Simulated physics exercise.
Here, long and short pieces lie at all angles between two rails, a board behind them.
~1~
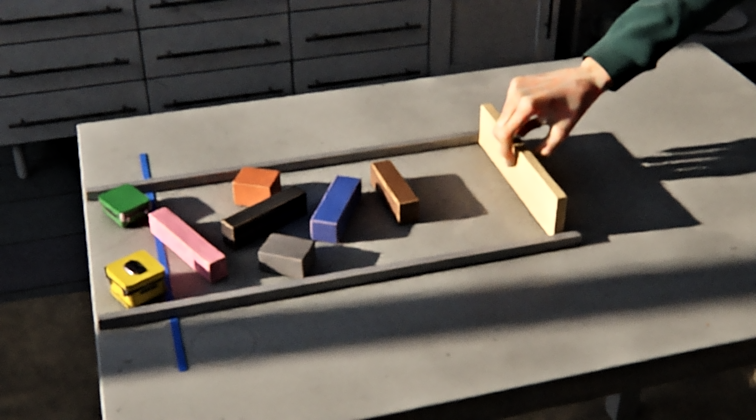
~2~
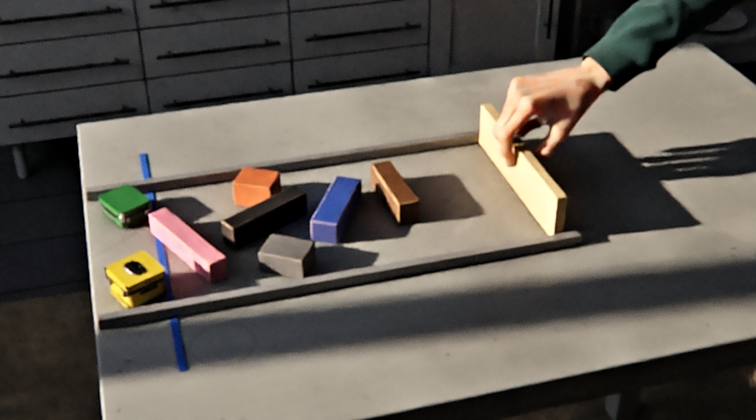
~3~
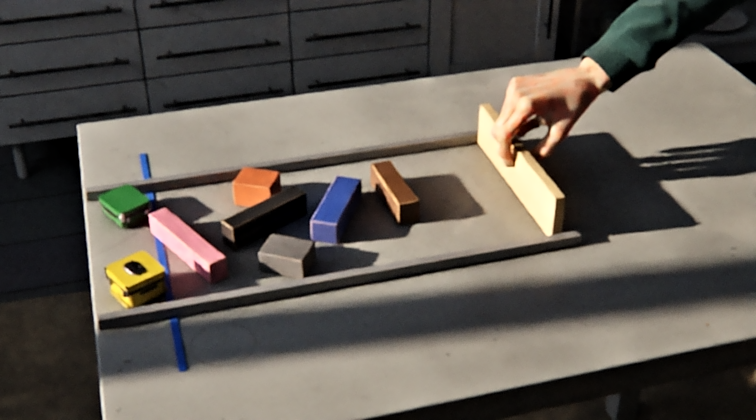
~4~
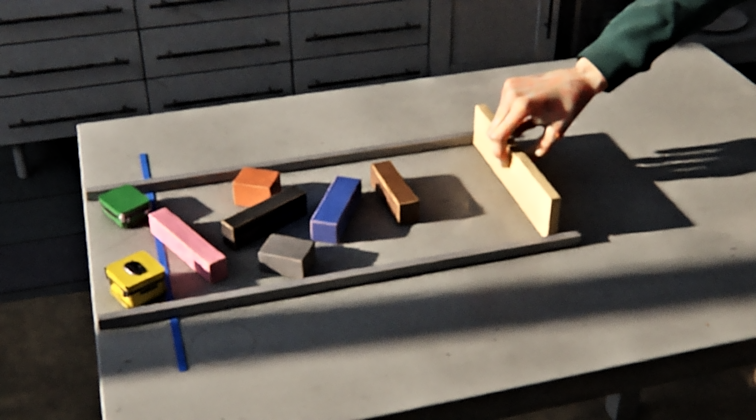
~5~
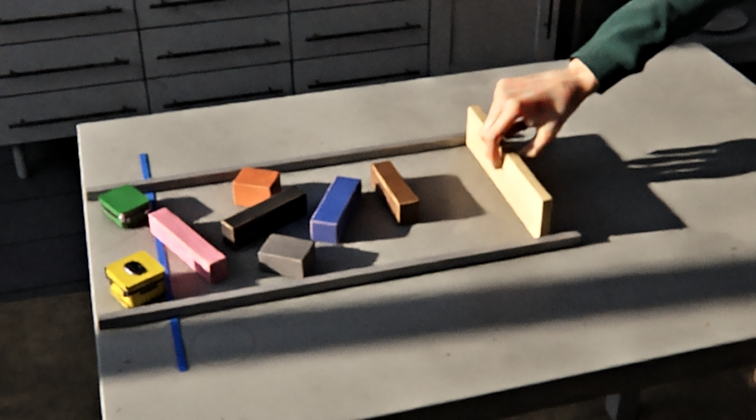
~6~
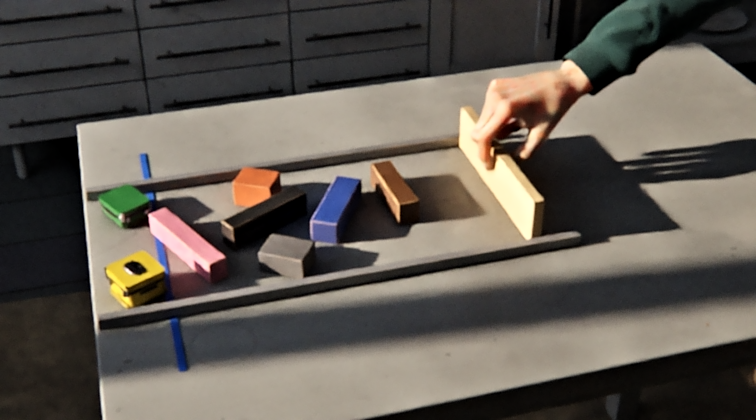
On a grey tabletop between two rails, a hand sliding an upright wooden board slightly left, the scattered coloured blocks staying still.
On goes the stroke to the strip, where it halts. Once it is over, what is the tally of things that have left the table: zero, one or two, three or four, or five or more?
It sends over the edge three or four pieces.
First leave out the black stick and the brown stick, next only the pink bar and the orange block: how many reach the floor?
First try 1, second try 1.
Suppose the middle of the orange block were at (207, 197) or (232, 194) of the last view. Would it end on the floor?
Stays put; stays put.
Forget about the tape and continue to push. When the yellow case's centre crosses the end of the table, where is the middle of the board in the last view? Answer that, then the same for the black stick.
The middle is at (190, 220) when it's the yellow case, and at (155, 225) when it's the black stick.
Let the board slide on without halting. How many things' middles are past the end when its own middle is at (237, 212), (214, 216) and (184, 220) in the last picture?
The numbers past the end are 0, 0 and 1.
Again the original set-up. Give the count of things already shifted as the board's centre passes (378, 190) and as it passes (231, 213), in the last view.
By the first moment it's 2, by the second it's 7.
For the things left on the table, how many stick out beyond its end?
1 in all.
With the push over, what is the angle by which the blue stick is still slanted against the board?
Roughly 0 degrees.
Soon after, none off yet; green case at rest near (126, 208); yellow case at rest near (137, 281); pink bar at rest near (187, 244).
At rest, the number that fall off is three or four; fallen, pink bar, yellow case and green case.
